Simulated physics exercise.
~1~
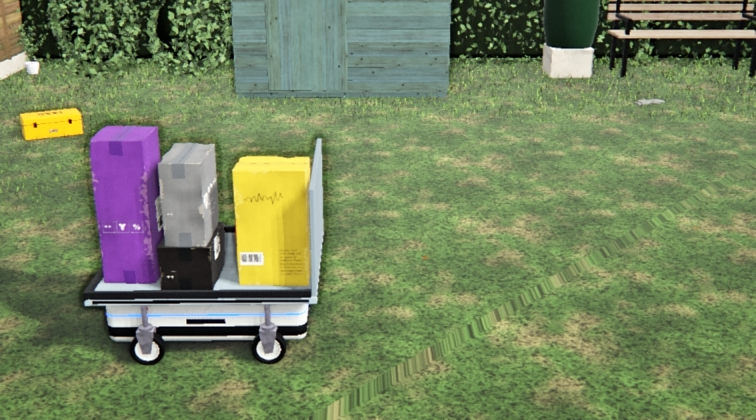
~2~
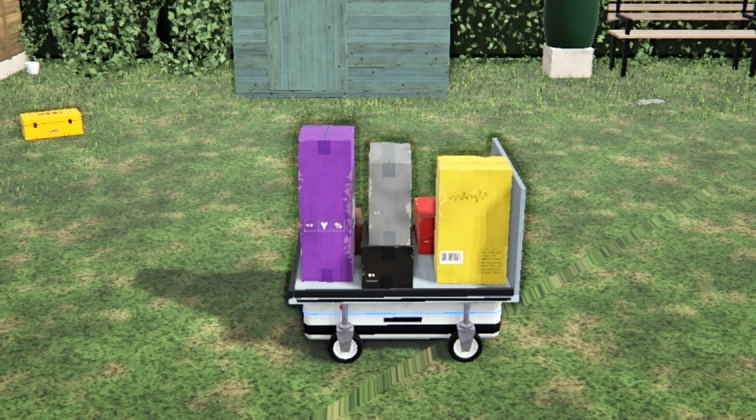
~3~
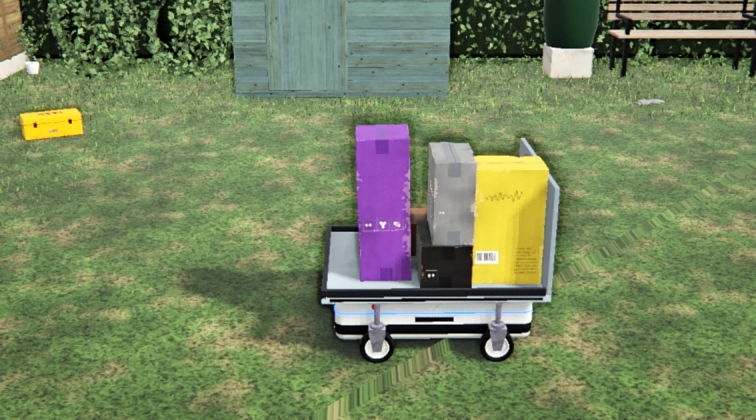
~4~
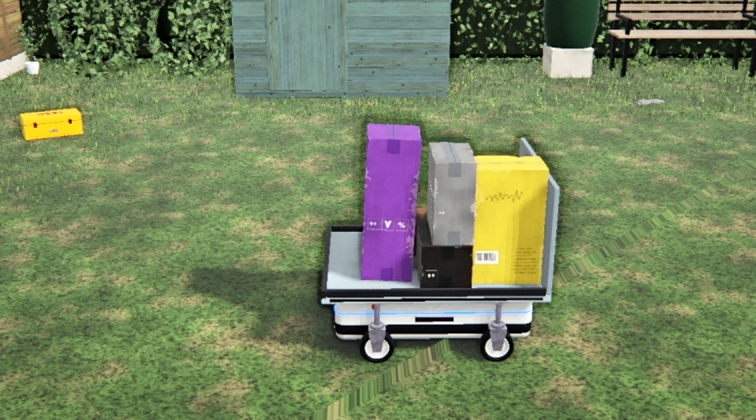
The clip opens on a robot cart at the left of a lawn, carrying a tall purple box, a grey box stacked on a black one, and a yellow box near the upright board at its right end. The cart rolls right, and a red parcel comes into view behind the others. Farther along, the purple, grey and black boxes have shifted forward on the deck, closing up toward the yellow box and hiding the red parcel. The cart then stays in place while the purple box tips slightly to the right. It ends leaning but not fallen, with the yellow box still upright.
